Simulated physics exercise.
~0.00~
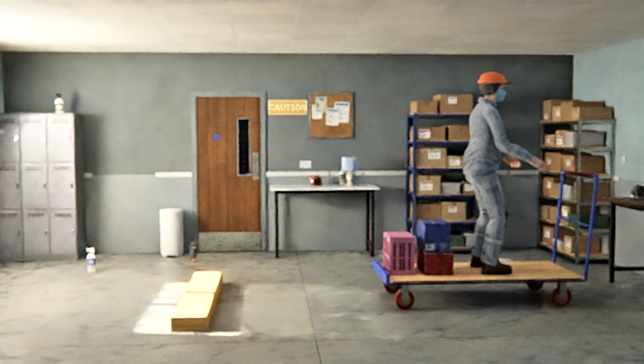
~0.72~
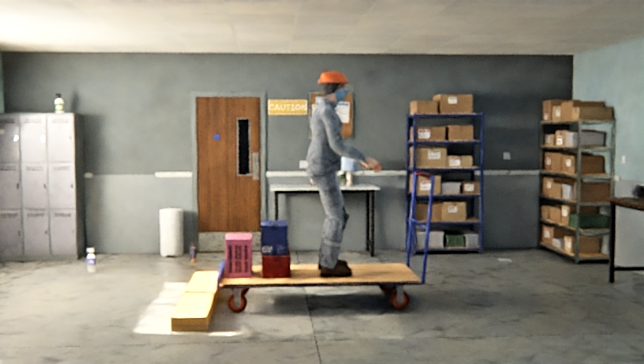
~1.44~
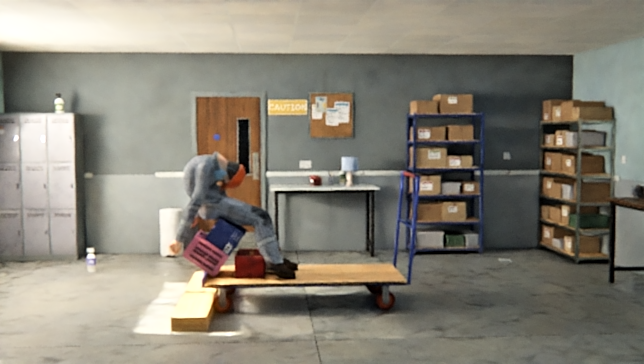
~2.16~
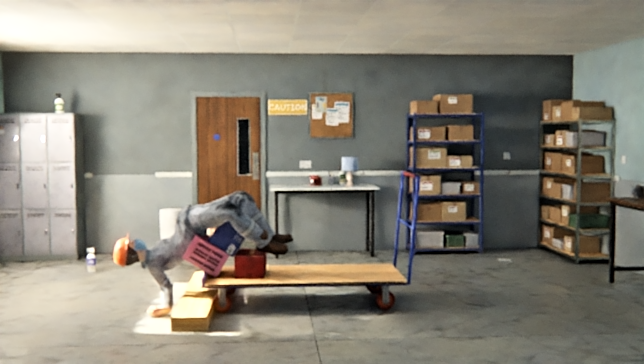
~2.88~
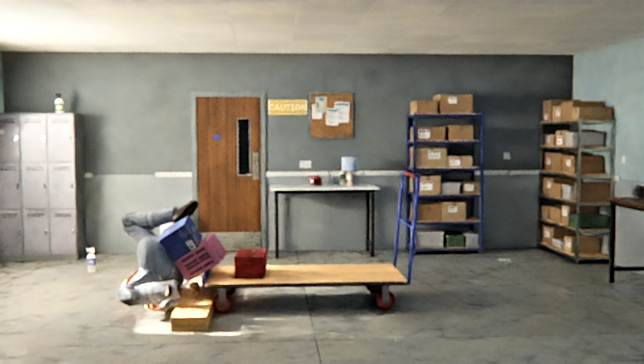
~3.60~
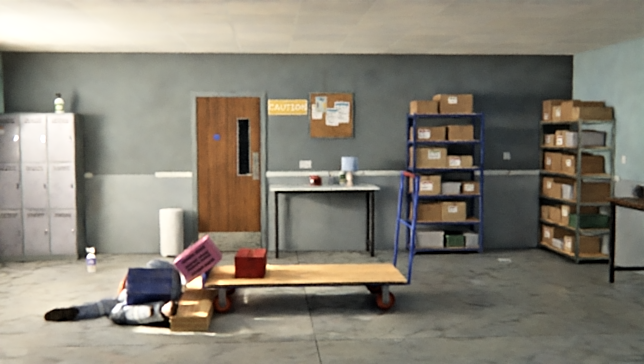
A person in grey overalls and an orange helmet rides standing on a flat wooden trolley through a storeroom, seen from the side, with lockers at left and shelves of boxes at right. Pink, blue and red containers sit at the trolley's left end as it rolls left towards a low yellow kerb. The trolley stops against the kerb, and the person pitches forward over the containers, dives headfirst over the front and tumbles to the floor. The blue and pink containers tip over the edge too. Finally the person lies behind the blue one, the pink one rests tilted against the trolley's front, and the red one remains on deck.
